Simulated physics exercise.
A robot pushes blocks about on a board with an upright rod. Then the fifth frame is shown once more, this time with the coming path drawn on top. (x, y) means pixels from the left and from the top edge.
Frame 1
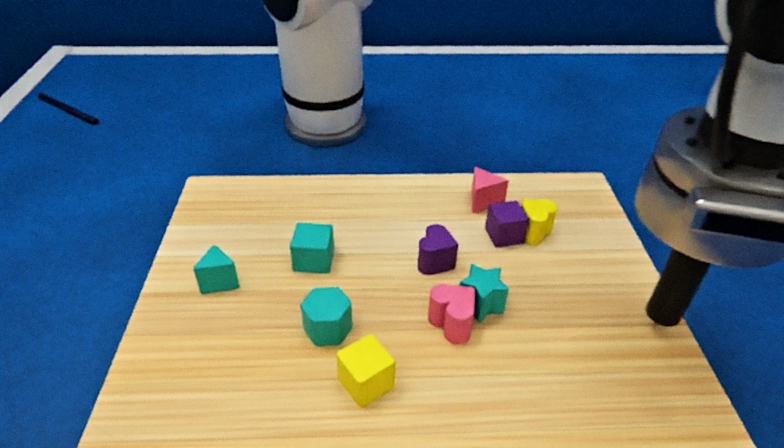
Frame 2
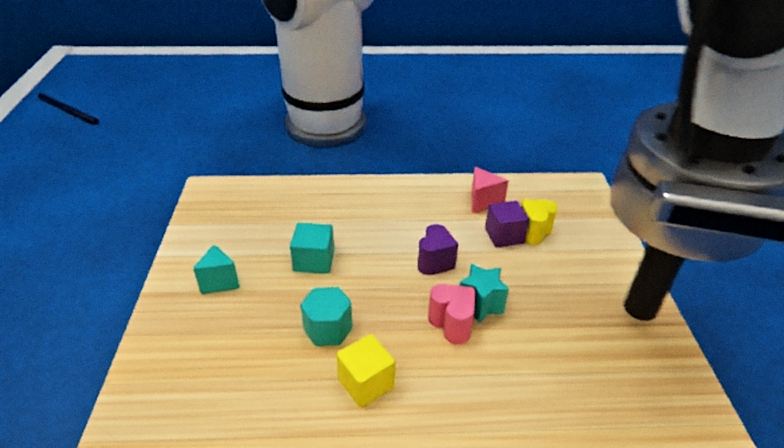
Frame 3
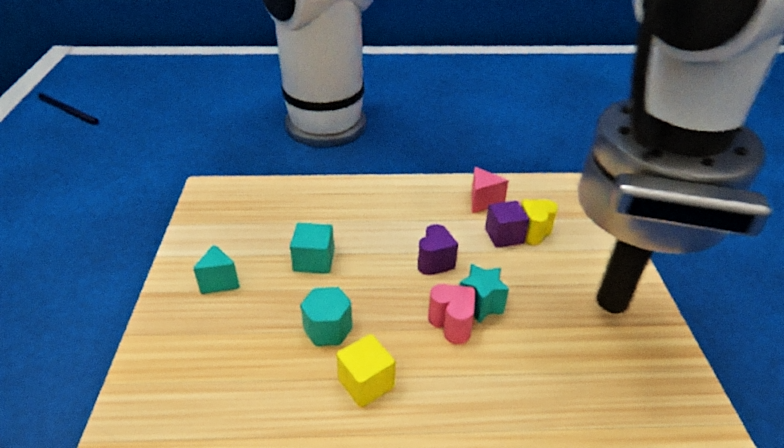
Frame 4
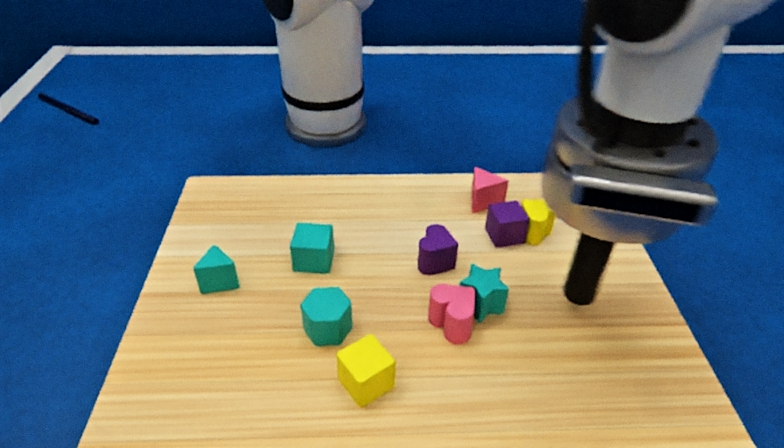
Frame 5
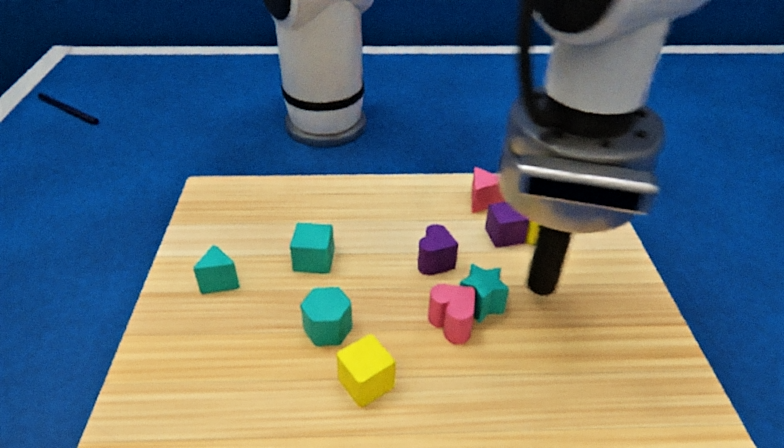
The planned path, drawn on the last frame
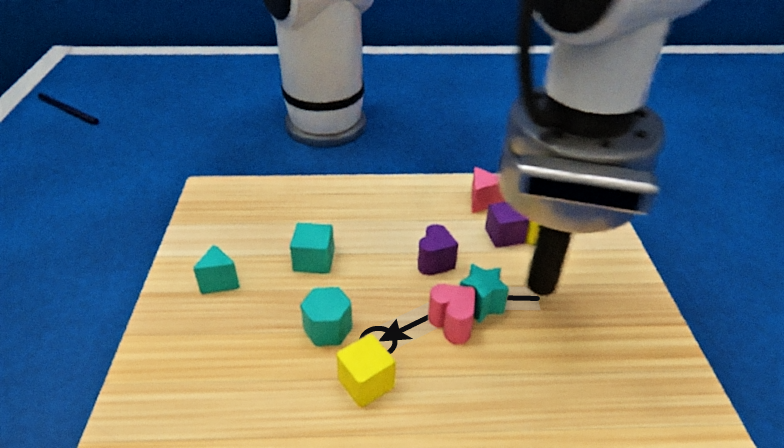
On a wooden board, a robot's dark rod glides left toward the still, colourful blocks.
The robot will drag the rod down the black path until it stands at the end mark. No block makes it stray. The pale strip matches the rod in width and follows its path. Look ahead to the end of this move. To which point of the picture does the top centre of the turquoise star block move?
Top centre: (354, 298).
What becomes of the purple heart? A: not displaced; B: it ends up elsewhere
A: Not displaced.
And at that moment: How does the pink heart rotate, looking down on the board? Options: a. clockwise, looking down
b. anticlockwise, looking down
Answer: B.
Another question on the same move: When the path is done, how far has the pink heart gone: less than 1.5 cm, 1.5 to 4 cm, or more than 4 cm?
Moves over 4 cm.
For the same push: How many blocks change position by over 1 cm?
Three or more move.
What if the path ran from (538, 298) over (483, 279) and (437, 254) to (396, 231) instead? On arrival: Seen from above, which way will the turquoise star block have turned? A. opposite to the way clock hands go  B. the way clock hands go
My answer is option A.
Drawn move, from (538, 298) through (481, 299) and (429, 317) to (378, 342).
What follows on the original path. One third of the way, rod at (482, 286); pink heart at (437, 306), turned 30° anticlockwise; turquoise star block at (454, 280).
Two thirds of the way, rod at (431, 303); yellow square piece at (363, 360); pink heart at (396, 327), turned 90° anticlockwise; turquoise star block at (398, 292).
At the end, rod at (378, 328); turquoise hexagonal block at (309, 300); yellow square piece at (344, 382); purple heart still; pink heart at (377, 348), turned 110° anticlockwise; turquoise star block at (354, 298), turned 50° clockwise.
